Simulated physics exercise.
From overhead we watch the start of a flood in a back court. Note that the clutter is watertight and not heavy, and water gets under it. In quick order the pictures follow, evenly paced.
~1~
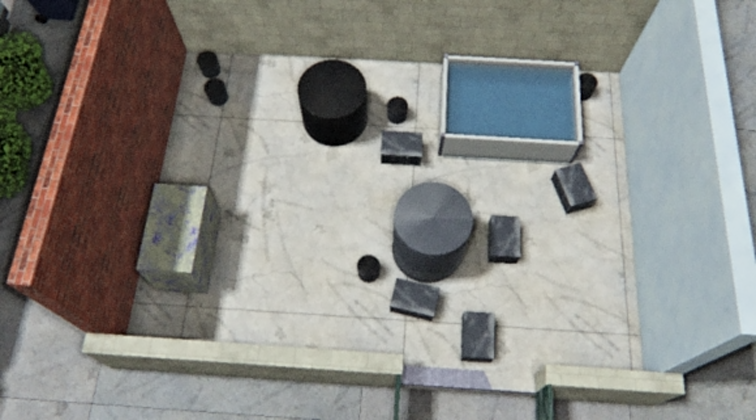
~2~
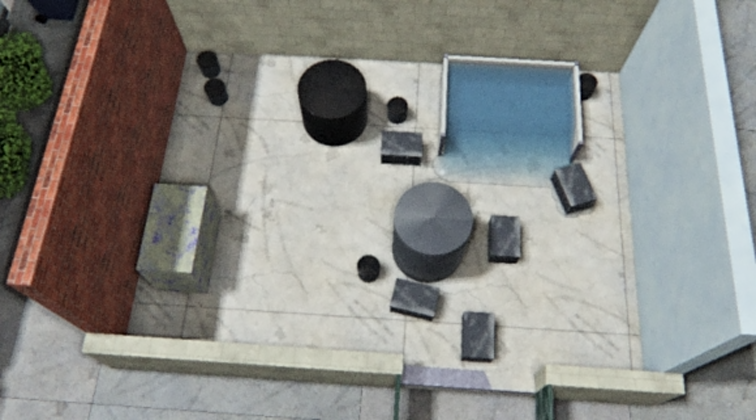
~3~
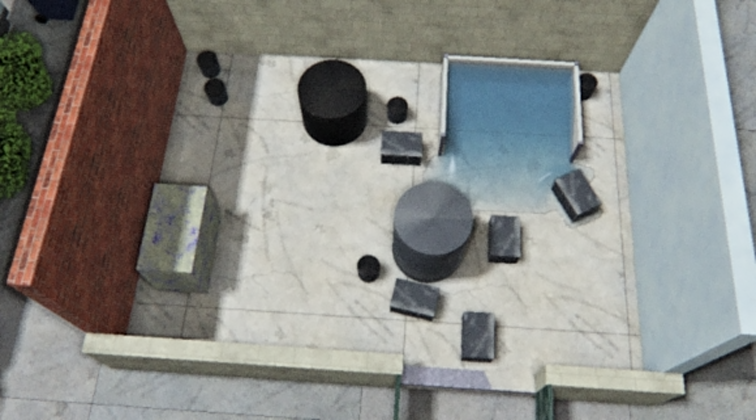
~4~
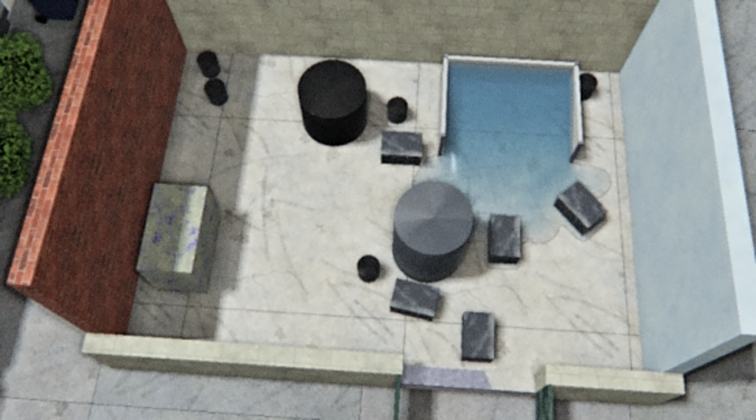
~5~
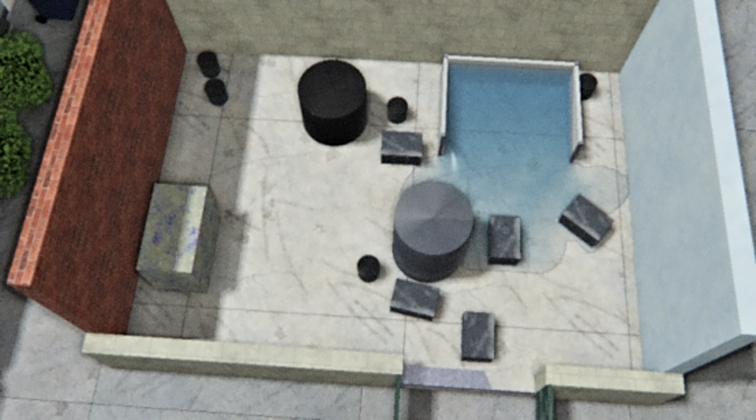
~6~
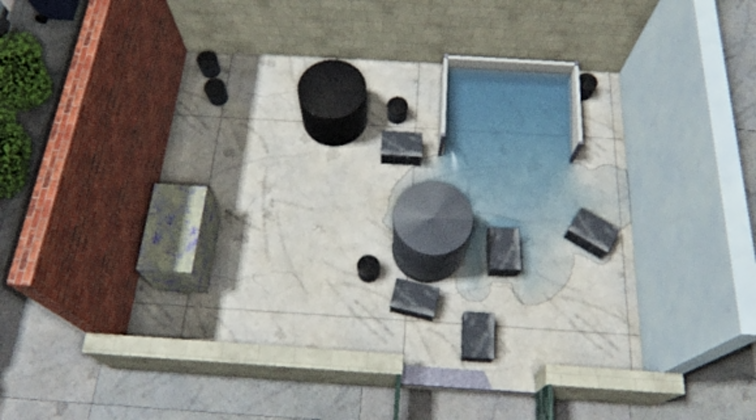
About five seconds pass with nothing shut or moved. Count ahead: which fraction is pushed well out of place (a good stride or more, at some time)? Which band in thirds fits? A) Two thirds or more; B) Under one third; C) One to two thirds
Answer: B.
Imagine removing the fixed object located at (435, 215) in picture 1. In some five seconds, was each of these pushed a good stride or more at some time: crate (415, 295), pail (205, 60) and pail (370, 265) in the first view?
Taking them in turn, the first traveled far, the second stayed within range, and the third traveled far.
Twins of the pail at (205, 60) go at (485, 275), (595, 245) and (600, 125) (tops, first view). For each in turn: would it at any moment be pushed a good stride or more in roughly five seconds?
The answers, in order, are displaced a stride, displaced a stride and remains nearby.
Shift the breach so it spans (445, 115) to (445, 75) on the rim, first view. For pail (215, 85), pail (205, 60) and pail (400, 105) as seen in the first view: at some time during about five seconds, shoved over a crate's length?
Object by object: Covered the distance, covered the distance, covered the distance.
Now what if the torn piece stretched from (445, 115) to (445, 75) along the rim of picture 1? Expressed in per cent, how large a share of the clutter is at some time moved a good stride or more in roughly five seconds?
That works out to about 50 per cent of them.
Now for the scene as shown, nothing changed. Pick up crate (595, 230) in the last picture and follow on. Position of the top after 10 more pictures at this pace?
(631, 356).
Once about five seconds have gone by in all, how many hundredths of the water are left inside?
About 70 percent.
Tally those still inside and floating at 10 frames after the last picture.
Total: 1.
A moment on, 2 of 10 are well off their spots; 0 afloat.
Next, 3 of 10 are well off their spots; 1 afloat.
Later, 3 of 10 are well off their spots; 1 afloat.
In the end, 3 of 10 are well off their spots, and 3 have been at some point; 1 afloat.
